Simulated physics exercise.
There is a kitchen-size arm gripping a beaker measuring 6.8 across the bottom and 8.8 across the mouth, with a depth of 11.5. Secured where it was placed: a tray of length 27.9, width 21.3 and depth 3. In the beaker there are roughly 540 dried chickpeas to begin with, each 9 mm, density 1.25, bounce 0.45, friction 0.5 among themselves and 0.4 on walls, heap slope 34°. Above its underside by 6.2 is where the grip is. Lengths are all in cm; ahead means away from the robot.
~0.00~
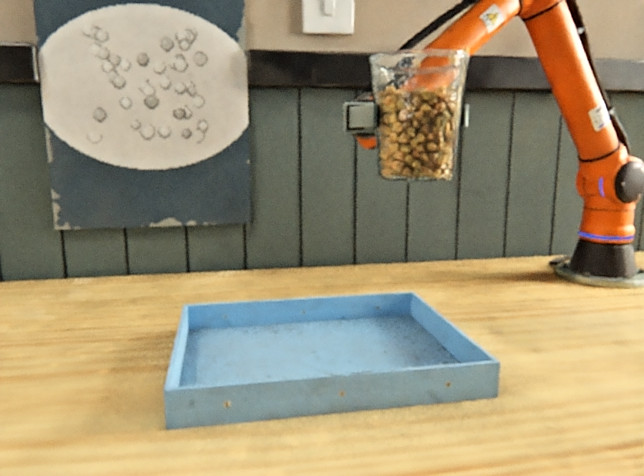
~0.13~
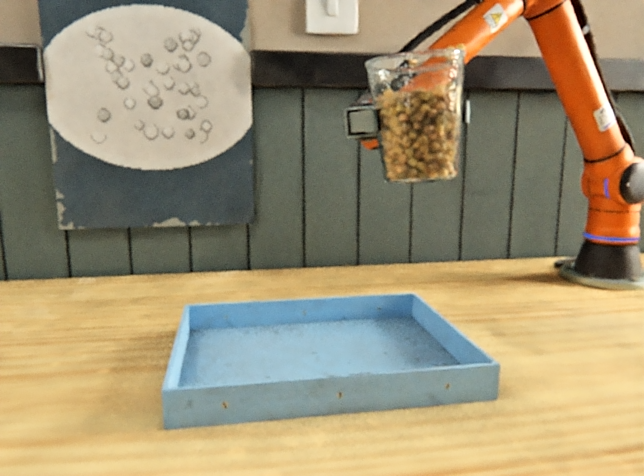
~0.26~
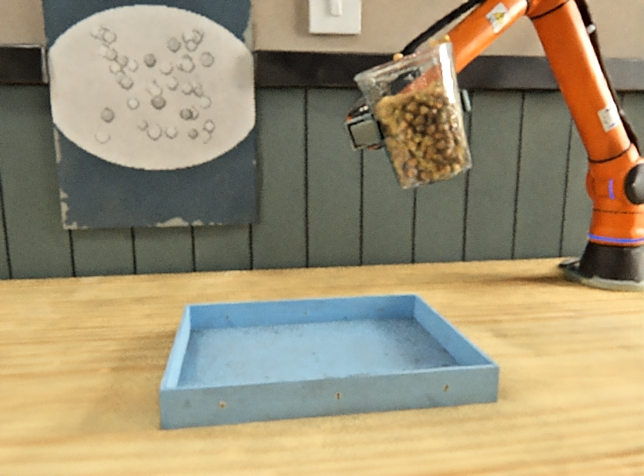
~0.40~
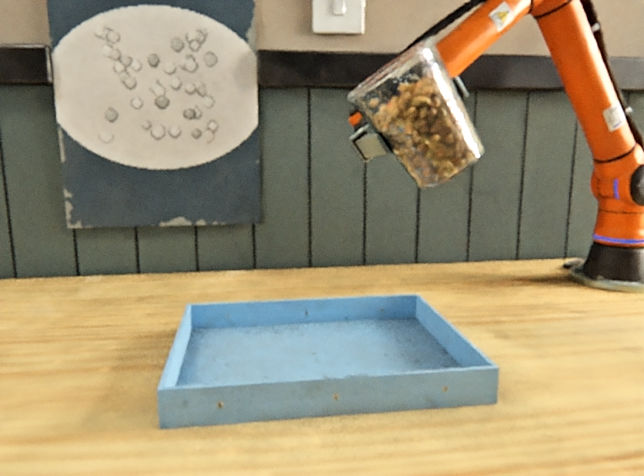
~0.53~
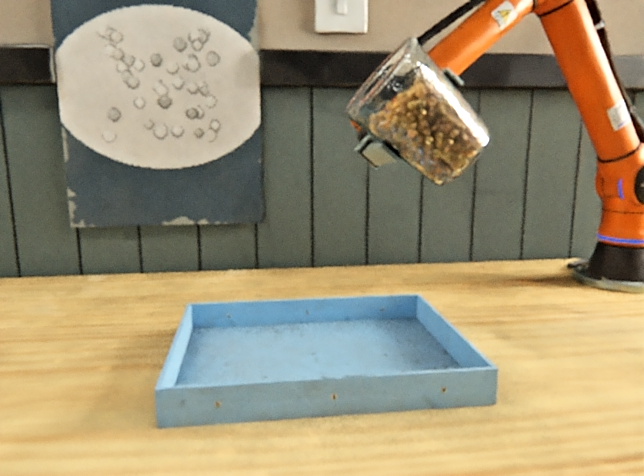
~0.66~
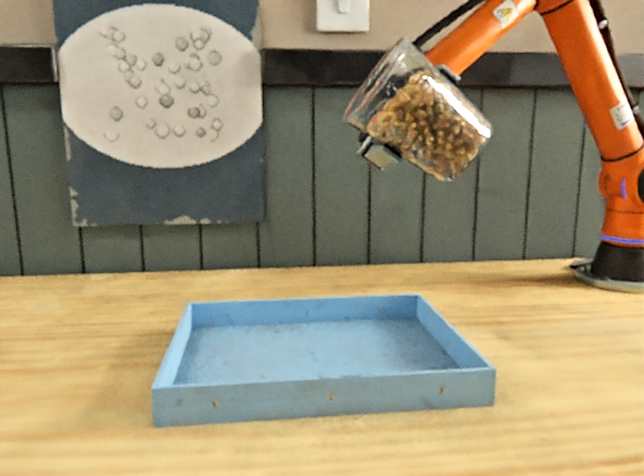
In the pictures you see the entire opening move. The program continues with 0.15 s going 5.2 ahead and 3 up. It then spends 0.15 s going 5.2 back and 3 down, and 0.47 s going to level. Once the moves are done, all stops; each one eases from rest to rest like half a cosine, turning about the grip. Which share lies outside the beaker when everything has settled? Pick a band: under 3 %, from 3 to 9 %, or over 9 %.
Over 9 %.
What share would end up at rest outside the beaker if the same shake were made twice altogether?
It would then be around 30 per cent.
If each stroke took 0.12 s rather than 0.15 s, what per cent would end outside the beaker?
That gives about 40 percent.
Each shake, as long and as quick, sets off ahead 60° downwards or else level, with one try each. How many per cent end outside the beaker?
Result: Approx. 0 % and 10 %, one try each.
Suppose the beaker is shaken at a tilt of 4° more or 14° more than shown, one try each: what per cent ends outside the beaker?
25 and 40 %.
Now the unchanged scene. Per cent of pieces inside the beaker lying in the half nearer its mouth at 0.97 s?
Near 45 in a hundred.
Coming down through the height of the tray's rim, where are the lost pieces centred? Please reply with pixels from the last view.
Roughly at (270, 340).
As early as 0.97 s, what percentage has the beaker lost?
Roughly 15 percent up to then.
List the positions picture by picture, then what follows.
In the first picture, the beaker middle at (417, 121), level; upper third of the load around (417, 103), from x 380 to 465, top at y 55; 540 in the beaker.
In the second picture, the beaker middle at (418, 121), tilted 5° forward; upper third of the load around (419, 103), from x 380 to 460, top at y 50.
In the third picture, the beaker middle at (419, 121), tilted 19° forward; upper third of the load around (421, 104), from x 375 to 460, top at y 40.
In the fourth picture, the beaker middle at (421, 120), tilted 35° forward; upper third of the load around (423, 104), from x 370 to 475, top at y 75.
In the fifth picture, the beaker middle at (422, 119), tilted 49° forward; upper third of the load around (424, 103), from x 375 to 480, top at y 70.
In the sixth picture, the beaker middle at (421, 118), tilted 54° forward; upper third of the load around (424, 102), from x 370 to 480, top at y 75; 540 in the beaker.
After 0.97 s, tilted 54° forward, highest piece 27 above the table; 453 in the beaker, 87 in flight or on a rim.
After 1.28 s, tilted 13° forward, highest piece 30 above the table; 442 in the beaker, 91 in the tray, 5 on the table or floor, 2 in flight or on a rim.
After 1.63 s, level, highest piece 29 above the table; 442 in the beaker, 91 in the tray, 7 on the table or floor.
After 2.68 s, level, highest piece 29 above the table; 442 in the beaker, 91 in the tray, 7 on the table or floor.
In the end, 442 in the beaker, 91 in the tray, 7 on the table or floor. That is 18 % outside the beaker.
